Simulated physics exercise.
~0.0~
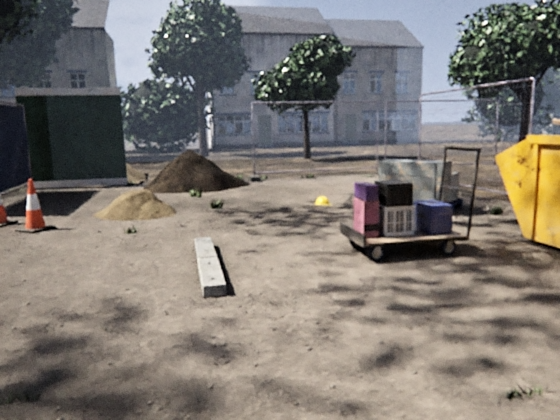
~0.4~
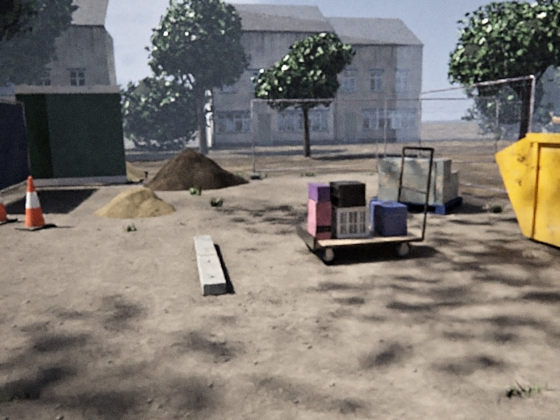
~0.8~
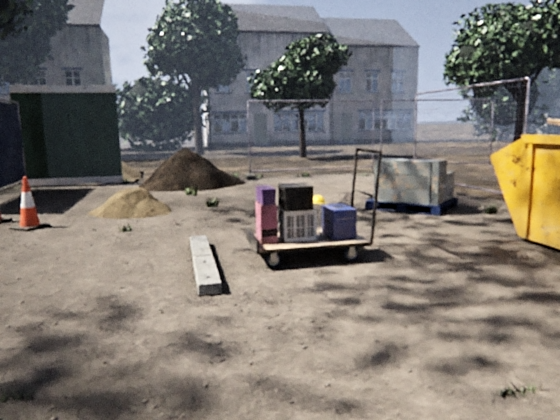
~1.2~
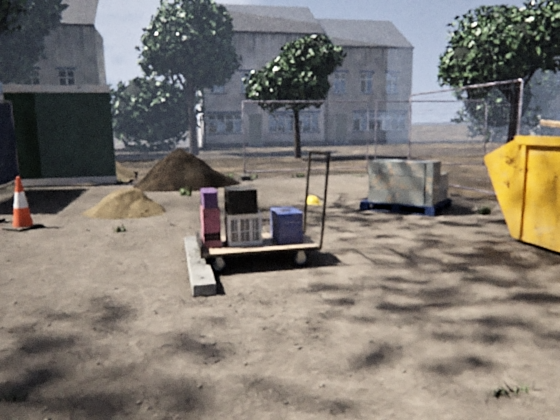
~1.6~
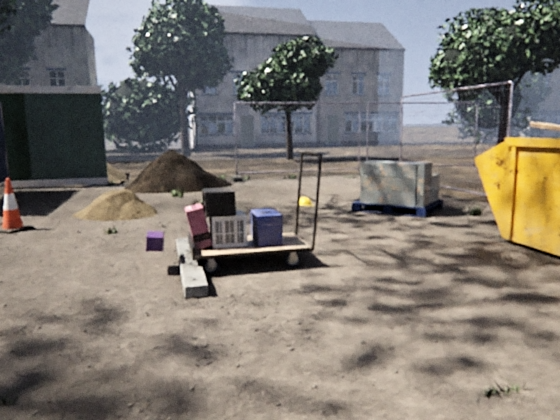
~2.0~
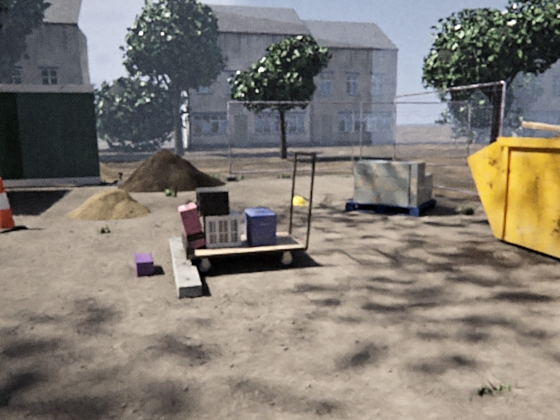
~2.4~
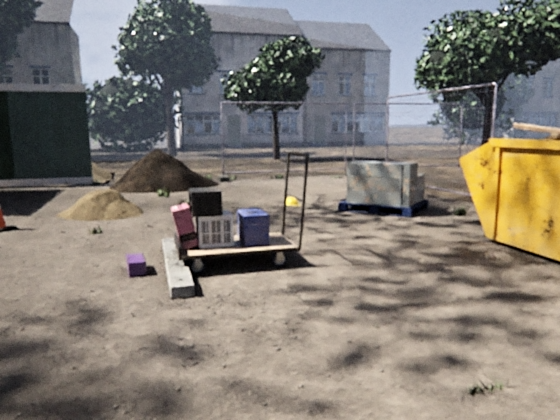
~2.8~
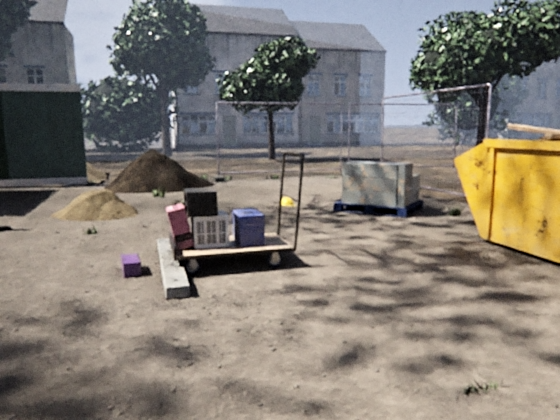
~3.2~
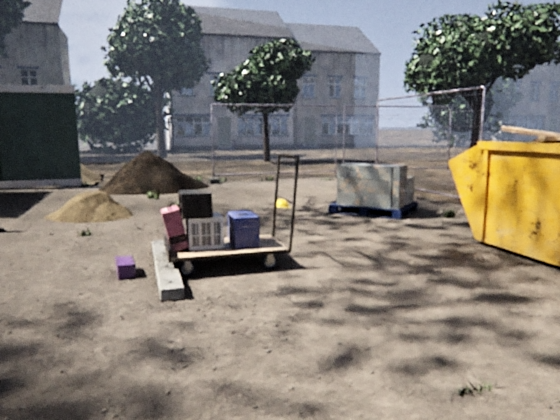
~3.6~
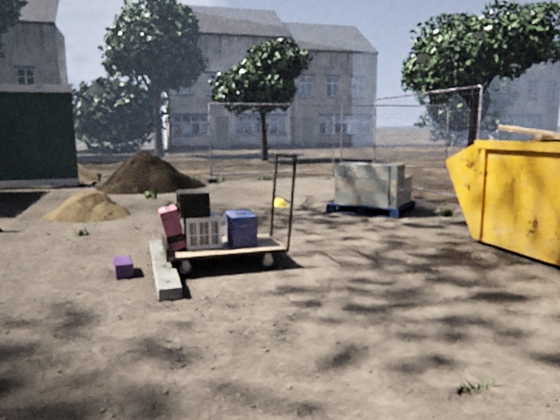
A sunlit dirt lot, seen from standing height, has a green container and traffic cone at left, sand and soil heaps, a yellow skip at right, and trees and pale houses behind. A flat trolley carries a pink box with a purple one on top, a black crate over a white crate, and a blue box. It rolls left toward a pale kerb as the view pans slightly right. The trolley stops abruptly at the kerb, and the purple box tumbles off over the front. The pink box tips into a lean but stays aboard with the others, while the purple box rests on the dirt beyond the kerb.
